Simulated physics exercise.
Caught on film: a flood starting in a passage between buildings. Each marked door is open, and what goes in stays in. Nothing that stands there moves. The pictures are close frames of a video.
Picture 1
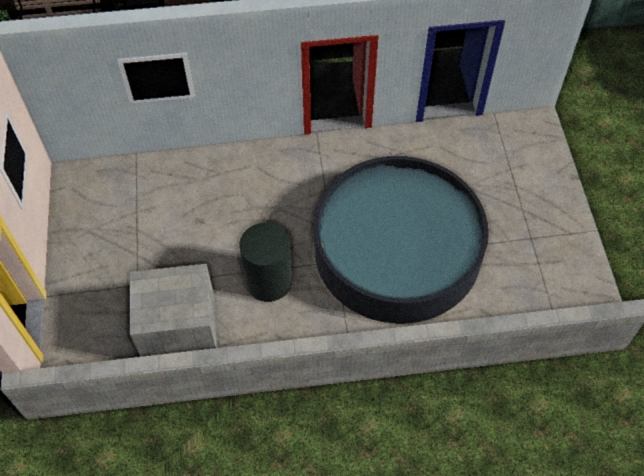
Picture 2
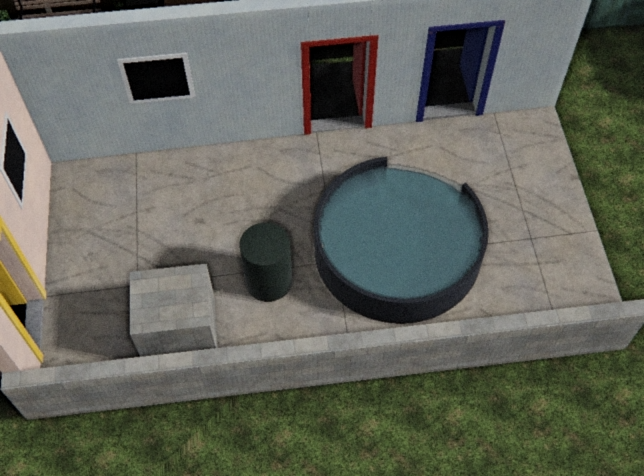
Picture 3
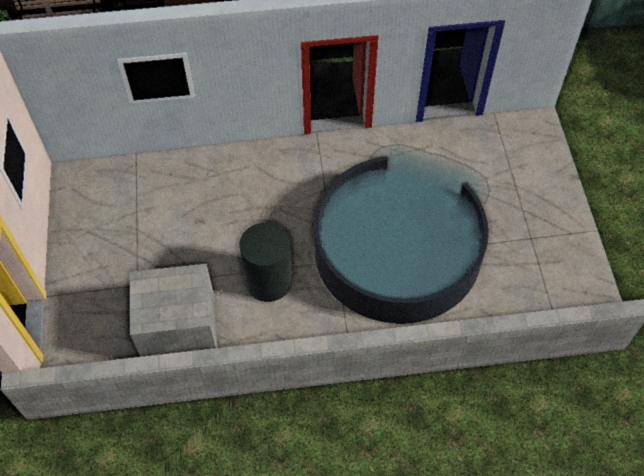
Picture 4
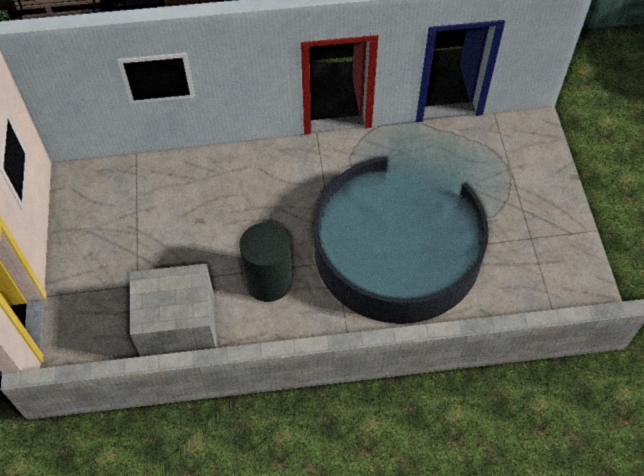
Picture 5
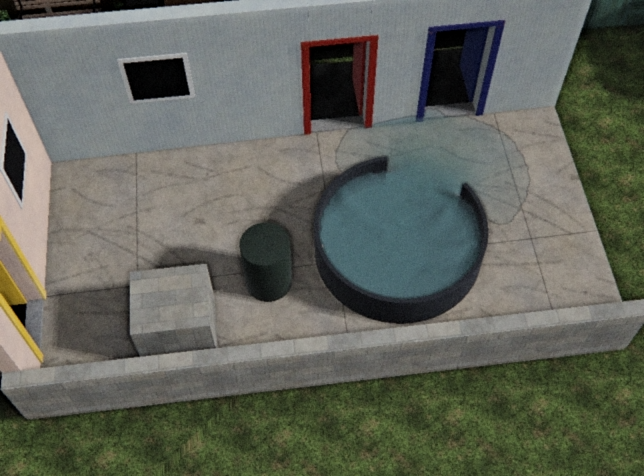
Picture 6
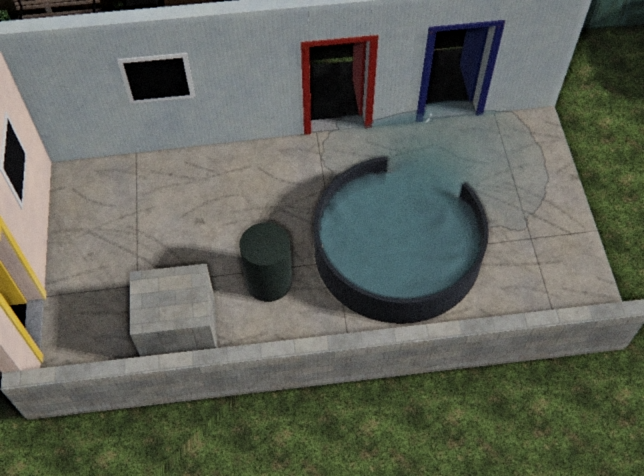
A big round tank of water opened up on its far side, and the water poured out through the gap, spreading across the paved yard toward the wall with the red and blue doorways.
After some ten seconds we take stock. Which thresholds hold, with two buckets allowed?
One by one: The yellow door admits no more than that; the blue door lets in a lot; the red door lets in a lot.
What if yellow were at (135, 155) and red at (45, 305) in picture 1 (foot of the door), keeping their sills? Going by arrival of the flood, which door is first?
It is the blue one.
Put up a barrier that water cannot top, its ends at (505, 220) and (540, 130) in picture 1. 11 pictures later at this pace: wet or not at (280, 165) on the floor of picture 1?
There: Flooded.
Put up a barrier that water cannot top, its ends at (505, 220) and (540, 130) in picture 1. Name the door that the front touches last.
It is the one in yellow.
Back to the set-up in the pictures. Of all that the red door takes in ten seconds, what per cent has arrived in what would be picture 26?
Some 55 per cent.
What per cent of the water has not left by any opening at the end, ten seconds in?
Some 42 per cent.
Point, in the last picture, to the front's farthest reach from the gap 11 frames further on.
At about (216, 147).
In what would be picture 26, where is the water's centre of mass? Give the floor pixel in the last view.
Roughly at (396, 213).
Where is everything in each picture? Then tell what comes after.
The first picture shows the round tank at (401, 228) is whole and still.
In the second picture, water pours out on the round tank's far side and has run to a hidden place.
In the third picture, the front is at (383, 152), out from the gap on the round tank's far side.
In the fourth picture, the front is at (402, 123), out from the gap on the round tank's far side.
In the fifth picture, water pours out on the round tank's far side and has run to (506, 141).
In the sixth picture, water pours out on the round tank's far side and has run to (505, 112).
A moment on, water covers 20 % of the floor; the yellow door not reached, the blue door far over two buckets in, the red door under two buckets in.
Next, water covers 25 % of the floor; the yellow door not reached, the blue door far over two buckets in, the red door over two buckets in.
Then, water covers 40 % of the floor; the yellow door not reached, the blue door far over two buckets in, the red door over two buckets in.
Later, water covers 55 % of the floor; the yellow door wet at the sill, nothing in, the blue door far over two buckets in, the red door over two buckets in.
In the end, water covers 65 % of the floor; the yellow door under two buckets in, the blue door far over two buckets in, the red door over two buckets in.
